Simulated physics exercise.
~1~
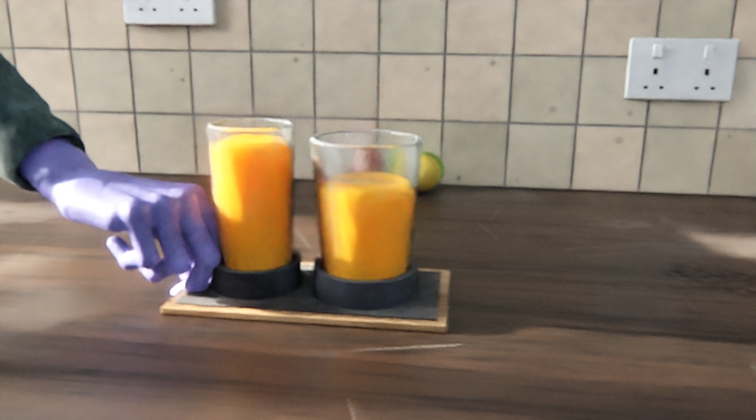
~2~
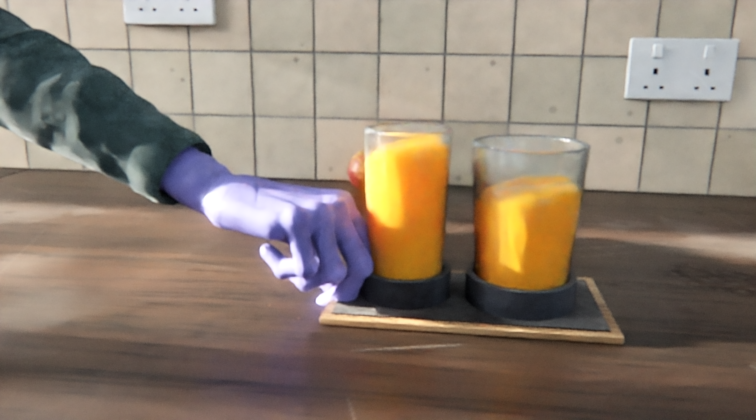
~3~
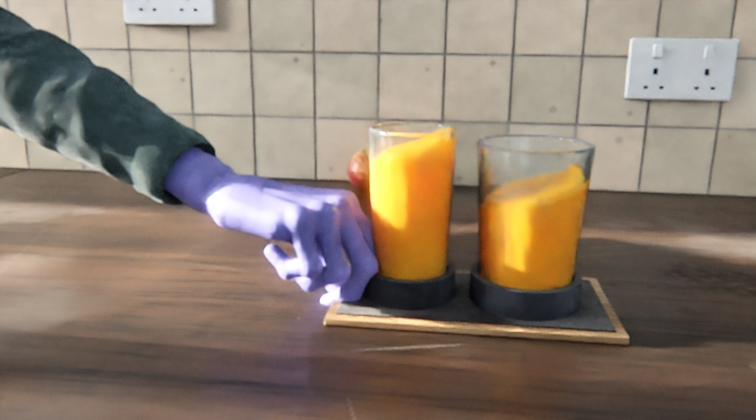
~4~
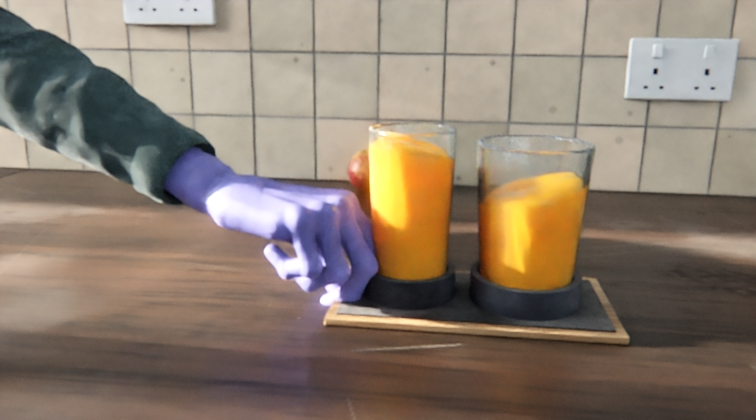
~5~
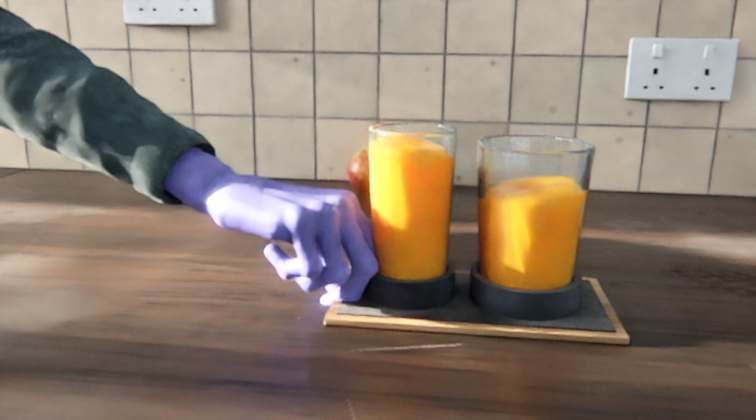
The clip opens on a wooden counter, where a purple hand at the end of a dark green sleeve holds the left end of a tray carrying a tall glass and a wider tumbler of orange juice. The hand slides the tray to the right, and both glasses ride upright in their dark holders. As the tray comes to a stop, the juice surges up the right sides, reaching the tall glass's rim but staying inside the tumbler. The juice then sways back and settles nearly level, with the hand still on the motionless tray.
